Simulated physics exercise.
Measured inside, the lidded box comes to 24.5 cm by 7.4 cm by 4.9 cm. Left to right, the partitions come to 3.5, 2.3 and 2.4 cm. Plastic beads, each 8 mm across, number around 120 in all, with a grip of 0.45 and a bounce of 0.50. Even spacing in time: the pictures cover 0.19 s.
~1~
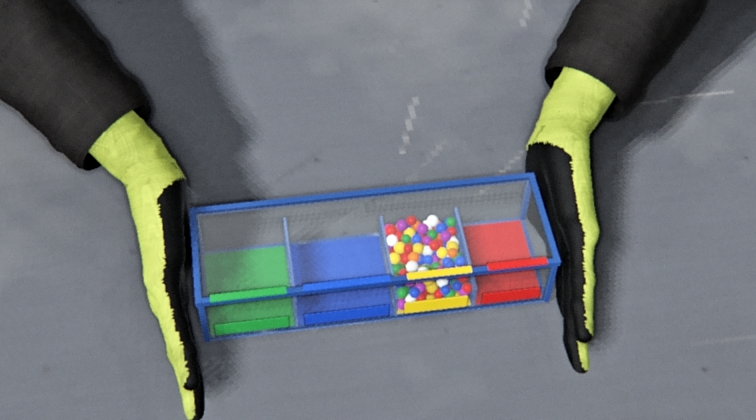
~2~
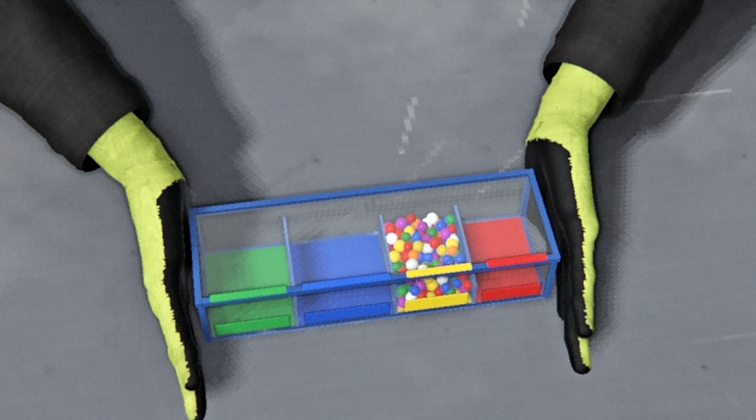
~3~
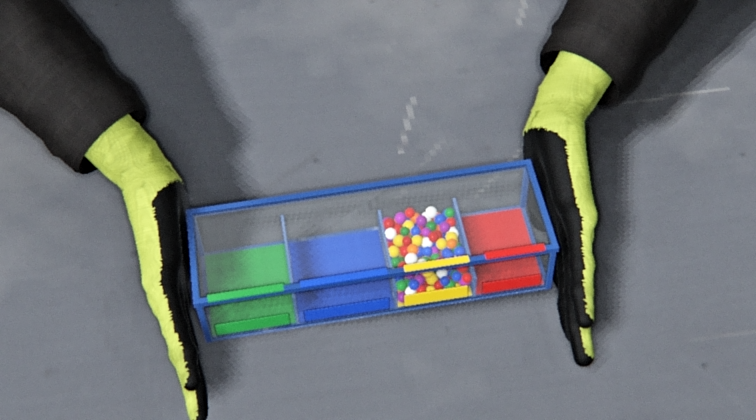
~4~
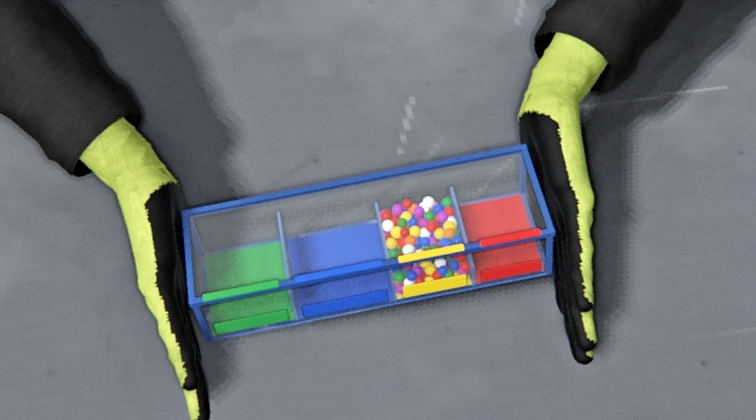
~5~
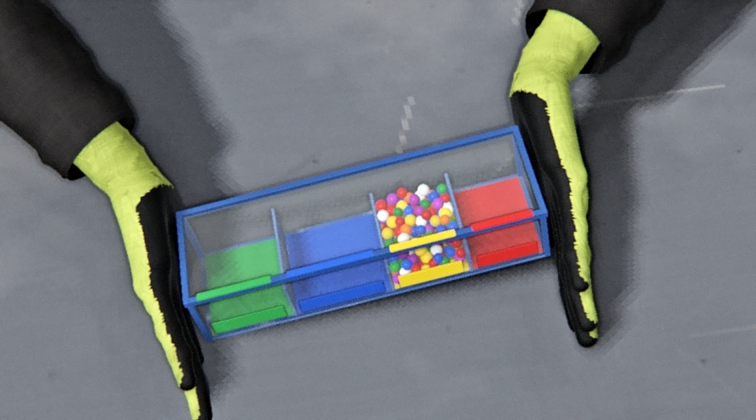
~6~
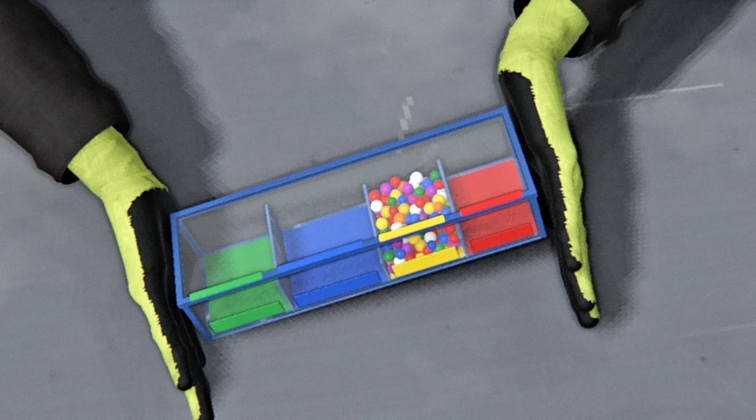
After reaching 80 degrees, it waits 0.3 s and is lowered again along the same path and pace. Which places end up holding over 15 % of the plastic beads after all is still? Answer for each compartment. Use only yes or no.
Red: No; blue: Yes; green: Yes; yellow: Yes.
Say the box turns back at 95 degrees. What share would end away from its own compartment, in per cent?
That works out to close to 95 percent.
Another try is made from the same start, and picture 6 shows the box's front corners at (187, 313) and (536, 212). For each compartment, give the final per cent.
Per cent at the end: Red 0; blue 35; green 35; yellow 30.
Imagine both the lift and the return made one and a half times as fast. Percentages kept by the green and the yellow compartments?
In that case green would keep 30 % and yellow would keep 20 %.
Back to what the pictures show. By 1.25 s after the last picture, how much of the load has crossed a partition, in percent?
Around 65 percent.
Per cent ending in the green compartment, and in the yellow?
Green 35; yellow 35.
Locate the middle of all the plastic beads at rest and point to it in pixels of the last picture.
In the last view, approximately (308, 265).
Then, 0.75 s after the last picture, tilt 80 degrees; blue 35 %, green 15 %, yellow 50 %.
Then, 1.25 s after the last picture, tilt 43 degrees; blue 30 %, green 35 %, yellow 35 %.
Then, 1.81 s after the last picture, tilt 0 degrees; blue 30 %, green 35 %, yellow 35 %.
In the end, red 0 %, blue 30 %, green 35 %, yellow 35 %.
